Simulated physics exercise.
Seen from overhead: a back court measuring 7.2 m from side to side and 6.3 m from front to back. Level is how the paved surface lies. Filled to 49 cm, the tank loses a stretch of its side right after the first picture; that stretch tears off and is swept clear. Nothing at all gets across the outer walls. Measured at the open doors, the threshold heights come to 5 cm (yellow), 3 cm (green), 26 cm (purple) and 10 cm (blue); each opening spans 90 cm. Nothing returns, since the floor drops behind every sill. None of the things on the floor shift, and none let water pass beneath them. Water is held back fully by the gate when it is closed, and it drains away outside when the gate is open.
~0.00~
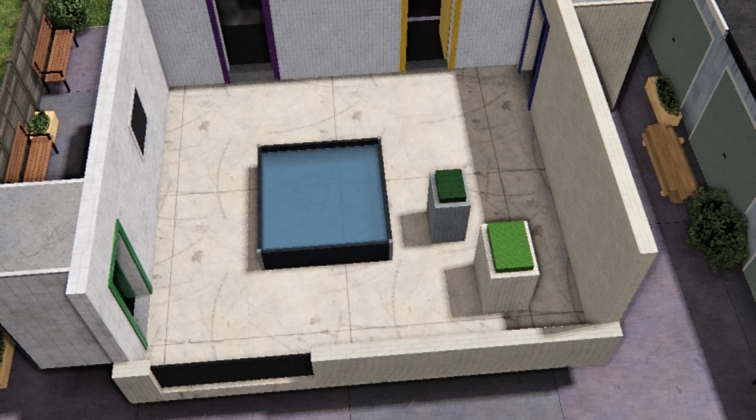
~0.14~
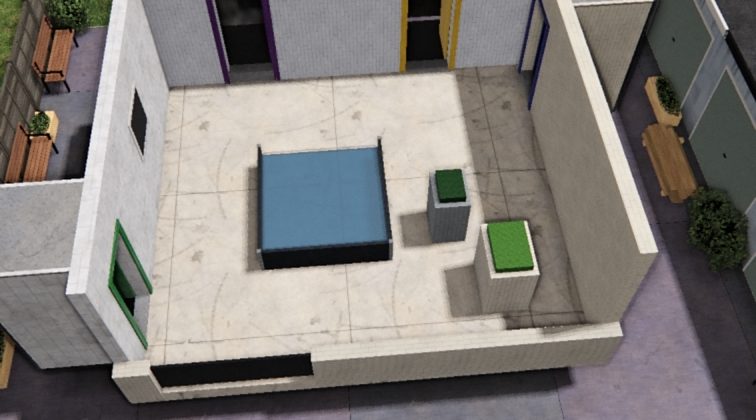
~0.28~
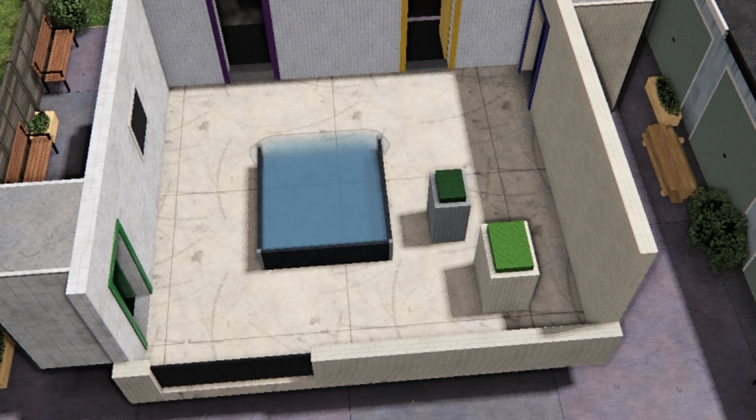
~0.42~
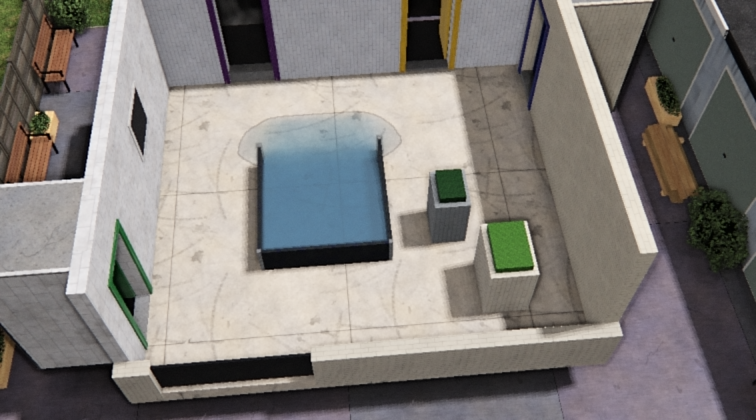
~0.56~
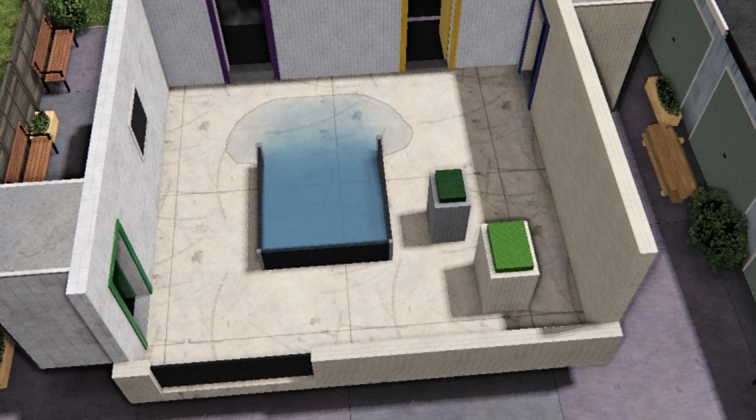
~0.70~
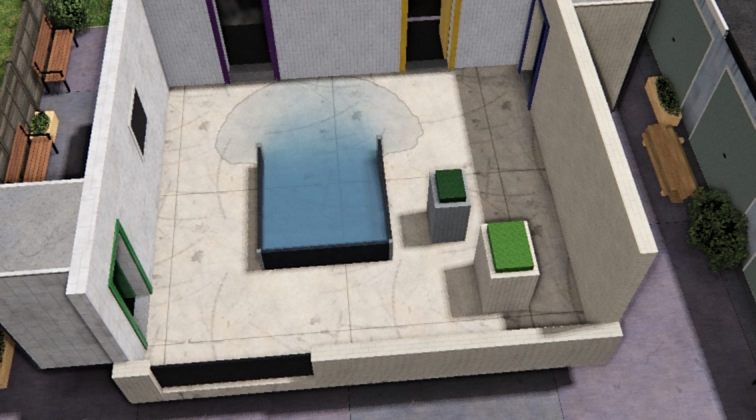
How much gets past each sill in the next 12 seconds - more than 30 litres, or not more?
In order: Yellow door: Over. Green door: Over. Purple door: Not over. Blue door: Over.
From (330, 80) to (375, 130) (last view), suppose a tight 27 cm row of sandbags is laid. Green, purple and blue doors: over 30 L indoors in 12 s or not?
Moved that way: Green breaches it, purple holds, blue holds.
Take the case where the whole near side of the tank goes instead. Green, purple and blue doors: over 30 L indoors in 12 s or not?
So green tops it, purple stays lower, blue stays lower.
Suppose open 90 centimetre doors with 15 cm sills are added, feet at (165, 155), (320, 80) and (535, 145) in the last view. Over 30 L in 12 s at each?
Result in order - not enough, more than that, not enough.
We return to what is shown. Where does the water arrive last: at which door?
Lab note: Last arrival at the green door.
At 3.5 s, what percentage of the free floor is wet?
40 %.
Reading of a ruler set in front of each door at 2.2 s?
Depths: Yellow door 12 cm, green door 0 cm, purple door 25 cm, blue door 0 cm.
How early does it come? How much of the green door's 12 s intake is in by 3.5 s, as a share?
That works out near 0%.
After 1.4 s water covers 20 % of the floor and is deepest (34 cm) near (321, 84); yellow door not reached, green door not reached, purple door 21 cm at the sill, 0 L in, blue door not reached.
After 2.2 s water covers 25 % of the floor and is deepest (34 cm) near (170, 88); yellow door 12 cm at the sill, 6 L in, green door not reached, purple door 25 cm at the sill, 0 L in, blue door not reached.
After 3.5 s water covers 40 % of the floor and is deepest (28 cm) near (170, 88); yellow door 10 cm at the sill, 34 L in, green door not reached, purple door 17 cm at the sill, 0 L in, blue door 21 cm at the sill, 19 L in.
After 7.0 s water covers 80 % of the floor and is deepest (14 cm) near (178, 377); yellow door 5 cm at the sill, 50 L in, green door 3 cm at the sill, 0 L in, purple door 9 cm at the sill, 0 L in, blue door 10 cm at the sill, 95 L in.
After 12.0 s water covers 100 % of the floor and is deepest (10 cm) near (434, 250); yellow door 5 cm at the sill, 55 L in, green door 6 cm at the sill, 53 L in, purple door 4 cm at the sill, 1 L in, blue door 5 cm at the sill, 96 L in.
